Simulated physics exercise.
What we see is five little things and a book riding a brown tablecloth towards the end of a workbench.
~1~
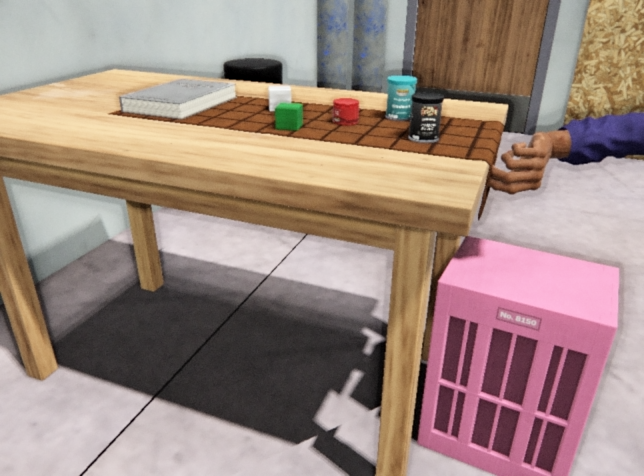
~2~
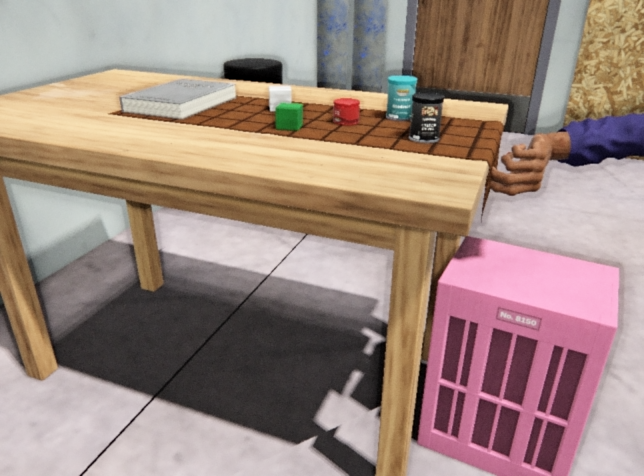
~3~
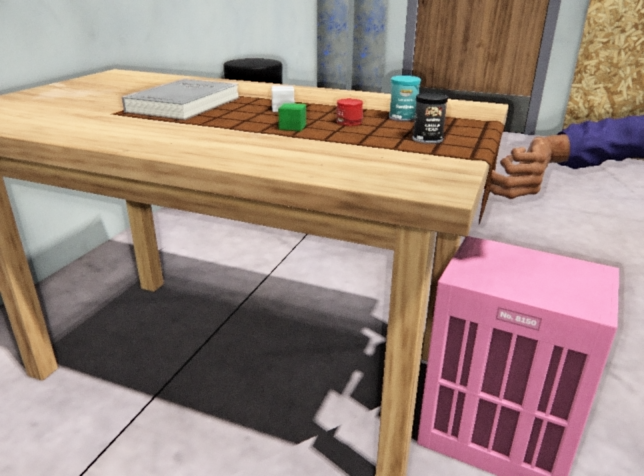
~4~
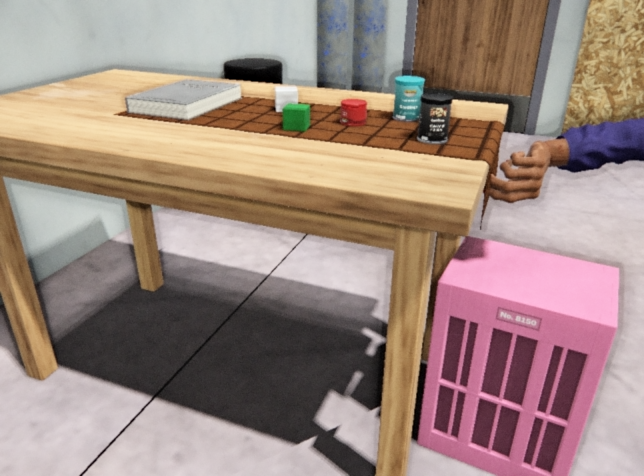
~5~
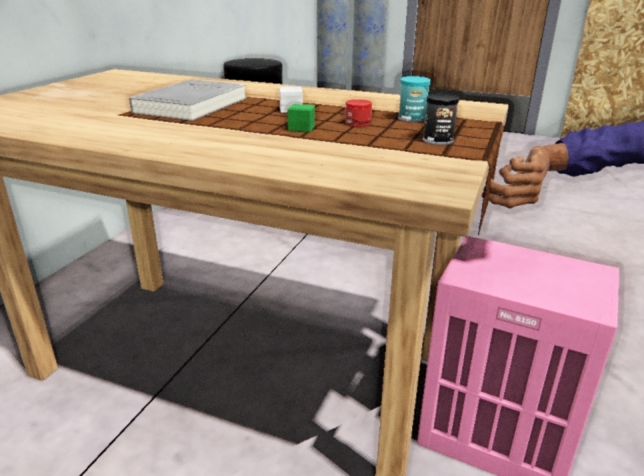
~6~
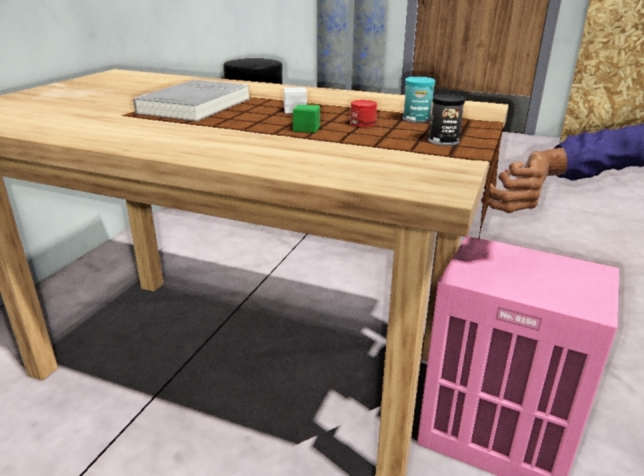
A hand at right drawing a brown tablecloth slowly rightward along a wooden workbench, carrying a book, cans, red pot and cubes.
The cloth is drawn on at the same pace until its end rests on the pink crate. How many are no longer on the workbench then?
The count of fallen things is one.
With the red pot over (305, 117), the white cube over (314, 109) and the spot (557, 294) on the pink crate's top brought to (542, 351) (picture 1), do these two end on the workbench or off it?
The red pot holds on; the white cube does not fall.
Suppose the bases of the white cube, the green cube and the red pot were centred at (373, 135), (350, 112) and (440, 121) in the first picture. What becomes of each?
The white cube survives, the green cube keeps its place on top, the red pot falls.
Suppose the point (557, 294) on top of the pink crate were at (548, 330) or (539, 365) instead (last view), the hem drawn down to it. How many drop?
Over the edge go 2 and 3.
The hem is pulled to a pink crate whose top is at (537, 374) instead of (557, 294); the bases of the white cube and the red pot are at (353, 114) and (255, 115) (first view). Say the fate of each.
The white cube falls; the red pot keeps its place on top.
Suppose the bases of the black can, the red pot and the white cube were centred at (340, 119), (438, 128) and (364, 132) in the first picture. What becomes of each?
The black can stays on; the red pot comes down; the white cube does not fall.
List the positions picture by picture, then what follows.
The first frame shows hem (479, 221); black can (428, 96); turquoise can (402, 78); red pot (346, 101); green cube (289, 105); white cube (280, 88); top of the crate (557, 294).
The second frame shows hem (481, 222); black can (428, 96).
The third frame shows hem (479, 225); turquoise can (406, 79).
The fourth frame shows hem (481, 230); red pot (354, 102); top of the crate (557, 294).
The fifth frame shows hem (479, 235); green cube (301, 107).
The sixth frame shows hem (479, 240); black can (449, 97); turquoise can (420, 80); red pot (364, 103); green cube (307, 107); white cube (295, 89).
Soon after, hem near (482, 242); all still up.
Then, hem on the crate; black can gone.
At rest, hem on the crate; black can gone. It carries off one.
